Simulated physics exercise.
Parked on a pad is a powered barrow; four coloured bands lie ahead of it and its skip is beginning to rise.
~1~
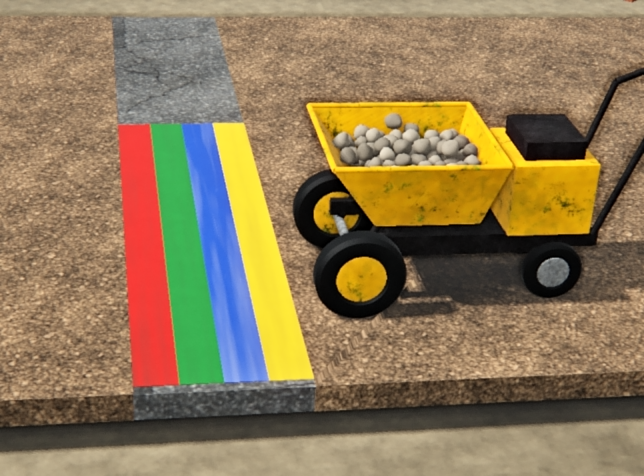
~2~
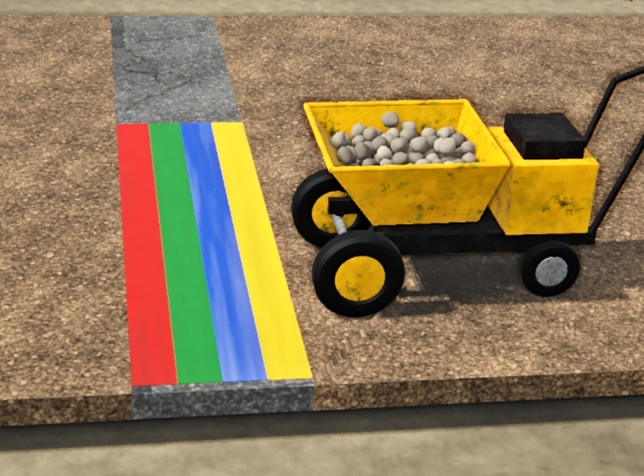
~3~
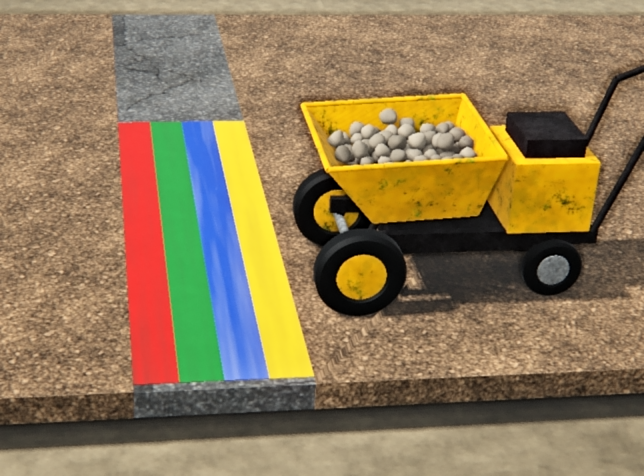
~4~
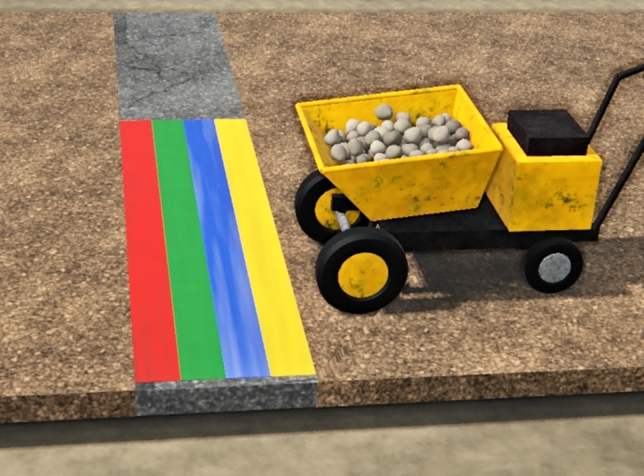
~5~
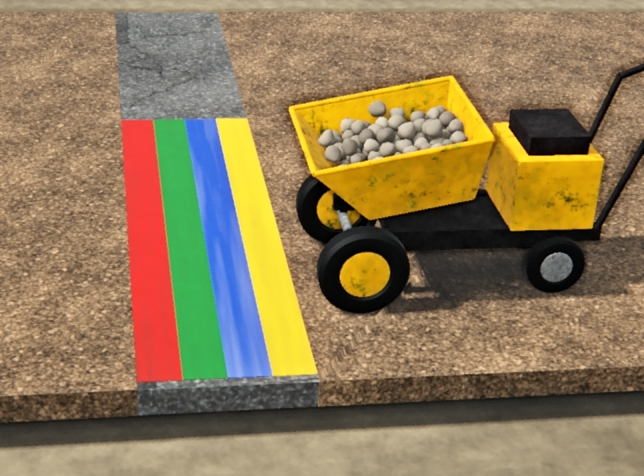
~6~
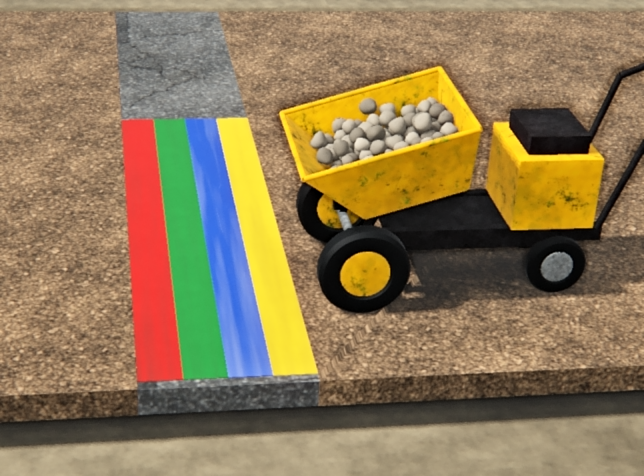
To begin with, a yellow powered barrow loaded with rounded grey stones sits with its skip level, to the right of red, green, blue and yellow bands. The skip then tilts slightly toward the bands, its rear end rising, and gradually reaches a clear leftward slant while the wheels stay put.
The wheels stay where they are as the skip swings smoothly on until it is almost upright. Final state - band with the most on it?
Green band.
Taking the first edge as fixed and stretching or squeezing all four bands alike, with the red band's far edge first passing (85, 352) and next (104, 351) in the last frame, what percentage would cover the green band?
Shares: Close to 30 %; close to 40 %.
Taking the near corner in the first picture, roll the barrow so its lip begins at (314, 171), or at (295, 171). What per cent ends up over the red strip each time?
Roughly 30 per cent, then roughly 30 per cent.
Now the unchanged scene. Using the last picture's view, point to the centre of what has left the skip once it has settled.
About (180, 275).
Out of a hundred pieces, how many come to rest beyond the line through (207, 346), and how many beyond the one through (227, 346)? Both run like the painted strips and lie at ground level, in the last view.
Roughly 70 per cent, then roughly 80 per cent.
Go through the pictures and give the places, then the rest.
Lip of the skip at (335, 170), level; top of the load at (406, 155), river pebbles; yellow strip at (283, 344); blue strip at (240, 346); green strip at (197, 347); red strip at (153, 349), in the first frame.
Lip of the skip at (332, 170), level; top of the load at (403, 153), in the second frame.
Lip of the skip at (329, 170), tipped barely; top of the load at (413, 157), in the third frame.
Lip of the skip at (323, 171), tipped a little; top of the load at (414, 135), in the fourth frame.
Lip of the skip at (315, 174), tipped a little; top of the load at (438, 145), in the fifth frame.
Lip of the skip at (304, 179), tipped clearly; top of the load at (420, 122); yellow strip at (287, 339); blue strip at (244, 341); green strip at (201, 342); red strip at (157, 344), in the sixth frame.
Soon, skip tipped steeply; all in the skip.
A while on, skip tipped steeply; most in the skip; a stray few over the blue strip; a small part over the green strip.
Towards the end, skip tipped right over; a small part in the skip; a small part over the blue strip; about a third over the green strip; about a quarter over the red strip; about a quarter off the paint.
Finally, skip tipped right over; a stray few over the yellow strip; about a quarter over the blue strip; about a third over the green strip; about a quarter over the red strip; about a quarter off the paint.
